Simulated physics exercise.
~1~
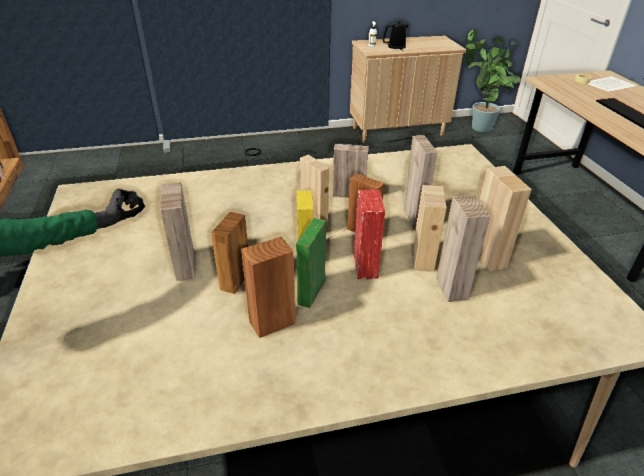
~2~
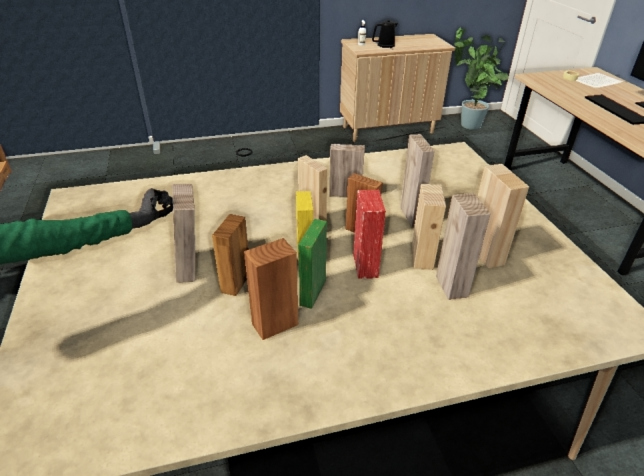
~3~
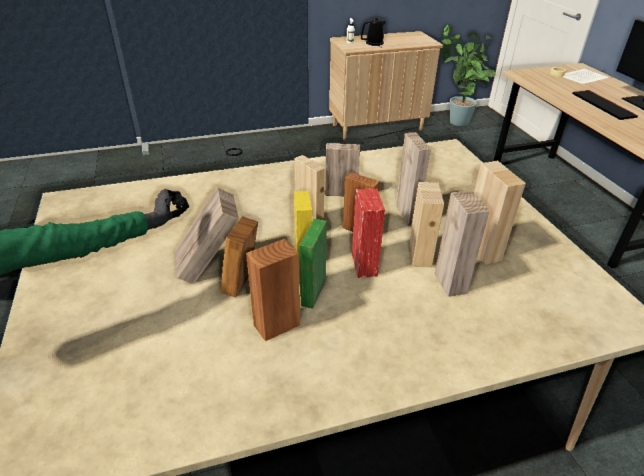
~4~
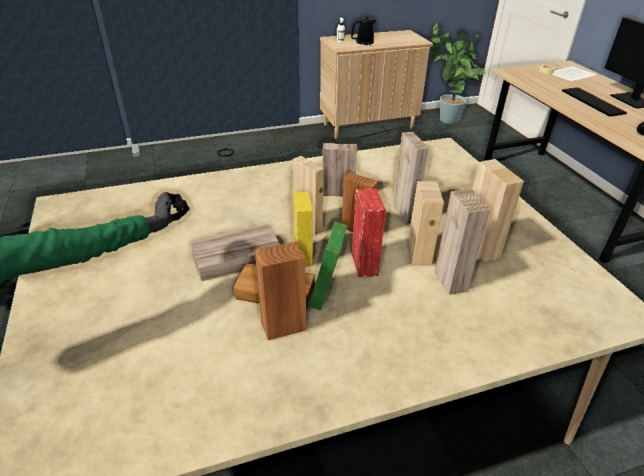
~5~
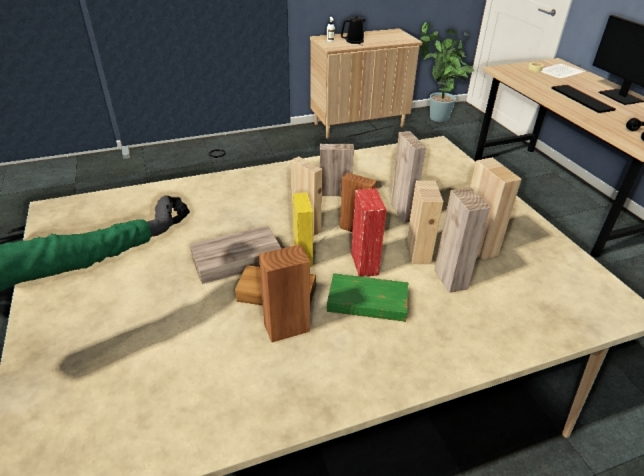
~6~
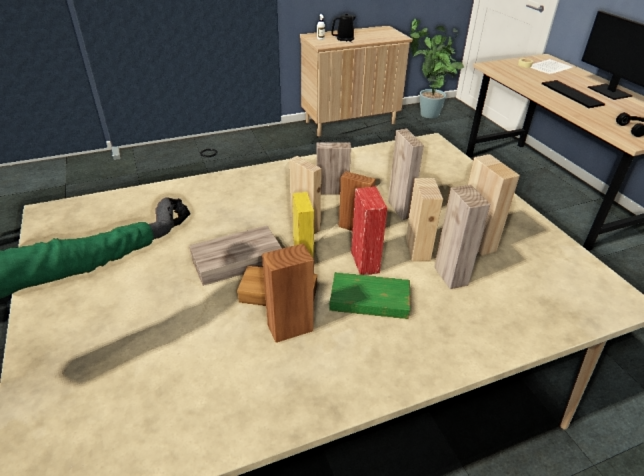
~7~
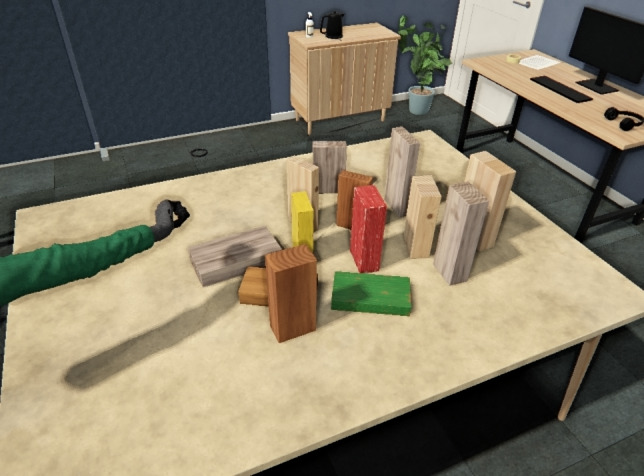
A gloved hand in a green sleeve reaches in from the left over a table dotted with upright wooden blocks and pushes the tall greyish one at the near left. That block tips to the right and leans into a smaller brown block, which starts to tilt as well. Both topple onto their sides, and the green block beyond them begins to lean to the right. The green block then drops flat on the tabletop. The larger reddish-brown block in front stays upright, as do the red and yellow blocks, and three blocks lie fallen at the end.
